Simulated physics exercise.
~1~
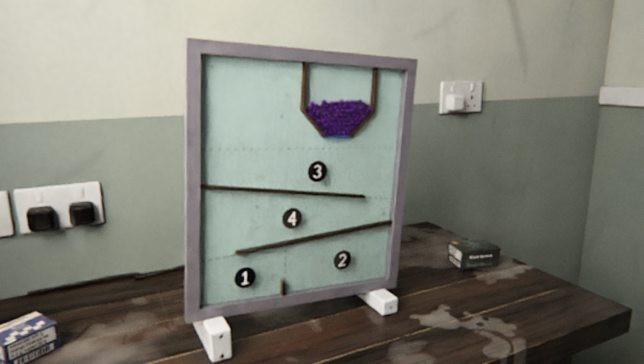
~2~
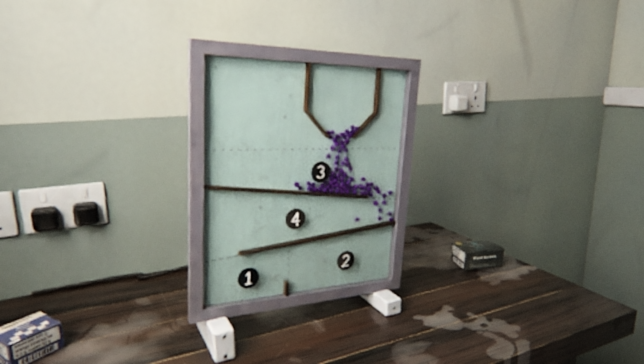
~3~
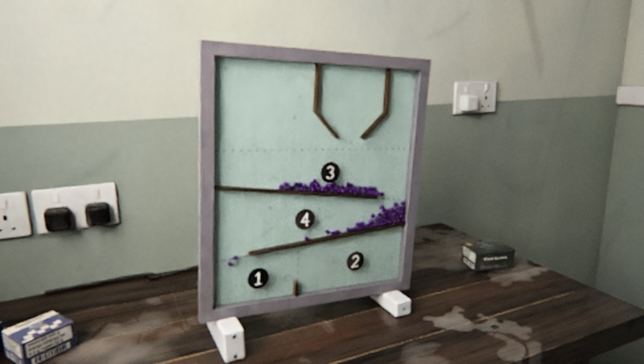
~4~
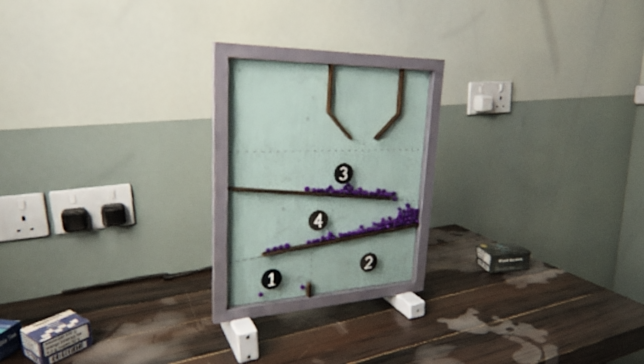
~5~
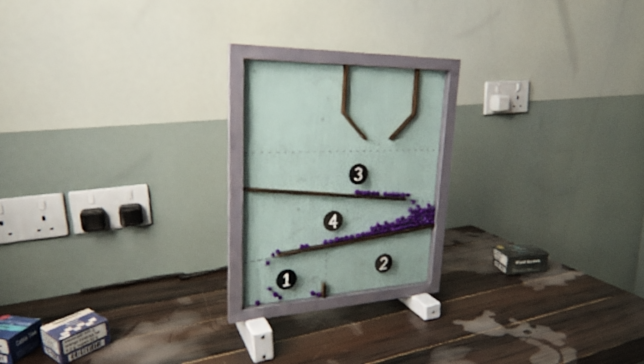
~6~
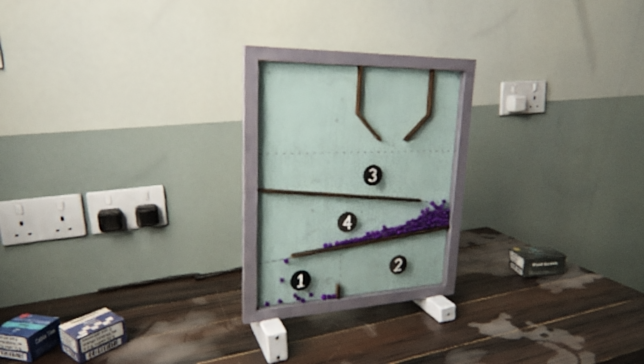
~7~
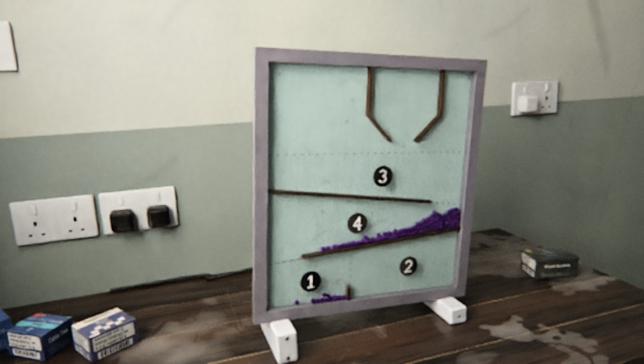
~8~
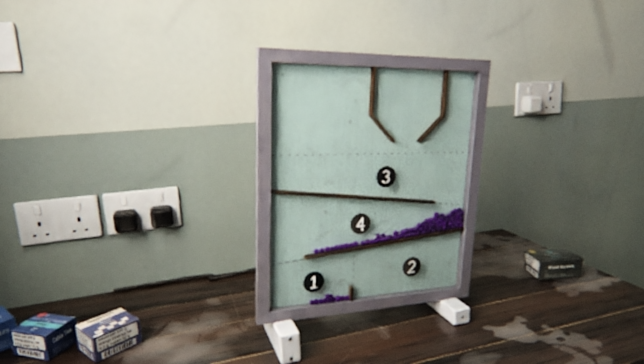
A framed panel's purple beads spill down two sloping ledges, most settling on the lower one.
